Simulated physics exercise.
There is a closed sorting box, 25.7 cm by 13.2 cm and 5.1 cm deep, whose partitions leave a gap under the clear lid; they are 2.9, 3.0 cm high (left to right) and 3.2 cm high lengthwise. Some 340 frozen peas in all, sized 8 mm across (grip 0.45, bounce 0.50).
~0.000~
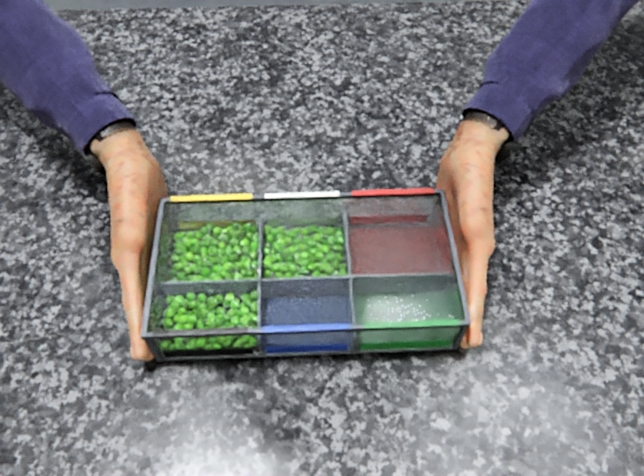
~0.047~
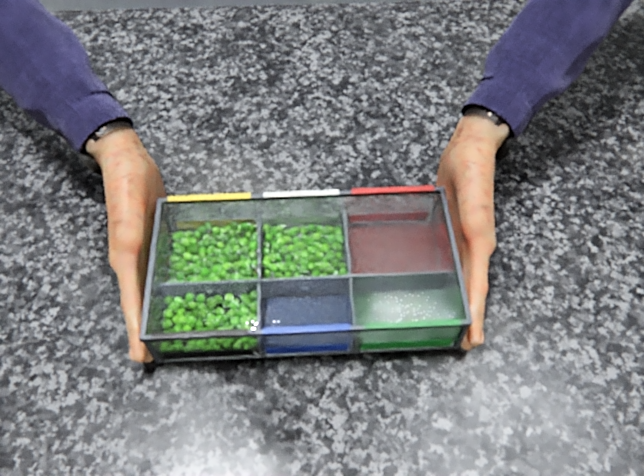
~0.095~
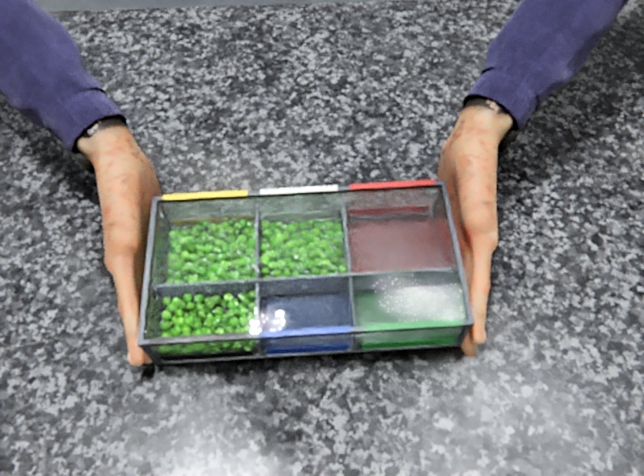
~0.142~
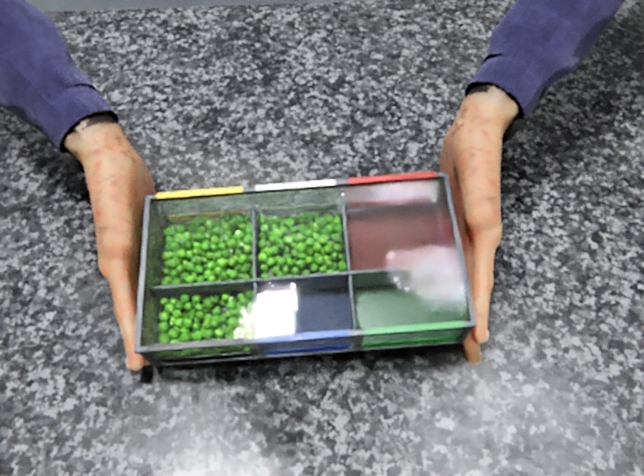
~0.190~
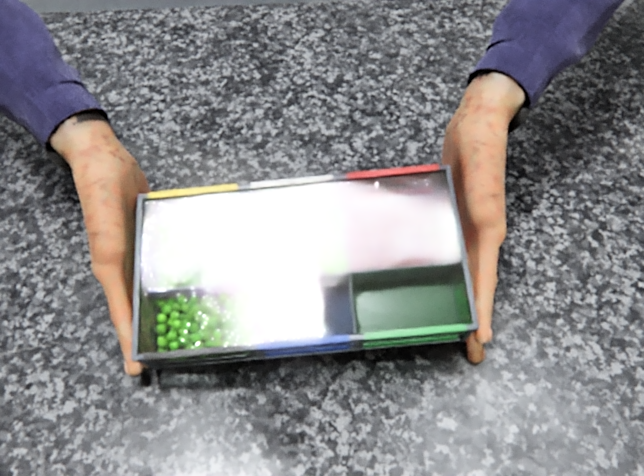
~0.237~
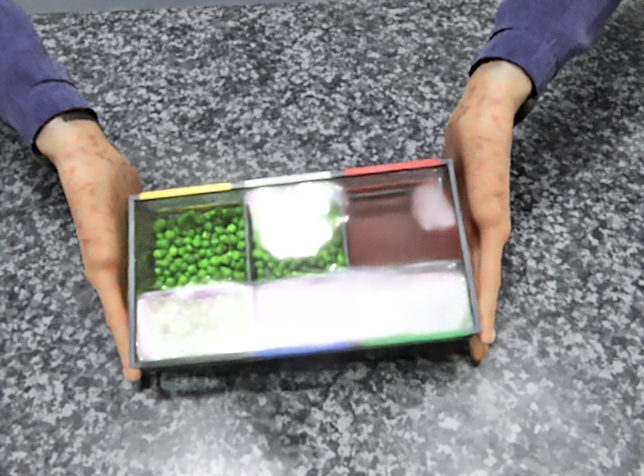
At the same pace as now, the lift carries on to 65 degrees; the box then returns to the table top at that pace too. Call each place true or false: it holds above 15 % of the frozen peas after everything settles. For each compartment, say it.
Red: False, blue: False, green: False, yellow: True, white: True, black: True.
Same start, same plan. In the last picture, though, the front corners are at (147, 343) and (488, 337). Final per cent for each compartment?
Per cent at the finish: Red 0, blue 5, green 0, yellow 30, white 30, black 30.
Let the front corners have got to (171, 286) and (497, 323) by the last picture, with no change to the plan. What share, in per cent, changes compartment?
About 30 %.
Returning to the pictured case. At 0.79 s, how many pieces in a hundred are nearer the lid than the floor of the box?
I'd say around 10 percent of the pieces.
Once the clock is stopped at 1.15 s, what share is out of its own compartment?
Near 5 per cent of it.
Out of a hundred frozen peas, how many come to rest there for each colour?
The red one ends with 0, blue 0, green 0, yellow 40, white 30 and black 30 per cent.
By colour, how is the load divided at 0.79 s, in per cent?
Shares - red: 0; blue: 0; green: 0; yellow: 40; white: 30; black: 30.
After 0.79 s, tilt 63 degrees; yellow 40 %, white 30 %, black 30 %.
Then, at 1.15 s, tilt 26 degrees; yellow 40 %, white 30 %, black 30 %.
After 1.61 s, tilt 0 degrees; yellow 40 %, white 30 %, black 30 %.
At rest (2.1 s), red 0 %, blue 0 %, green 0 %, yellow 40 %, white 30 %, black 30 %.
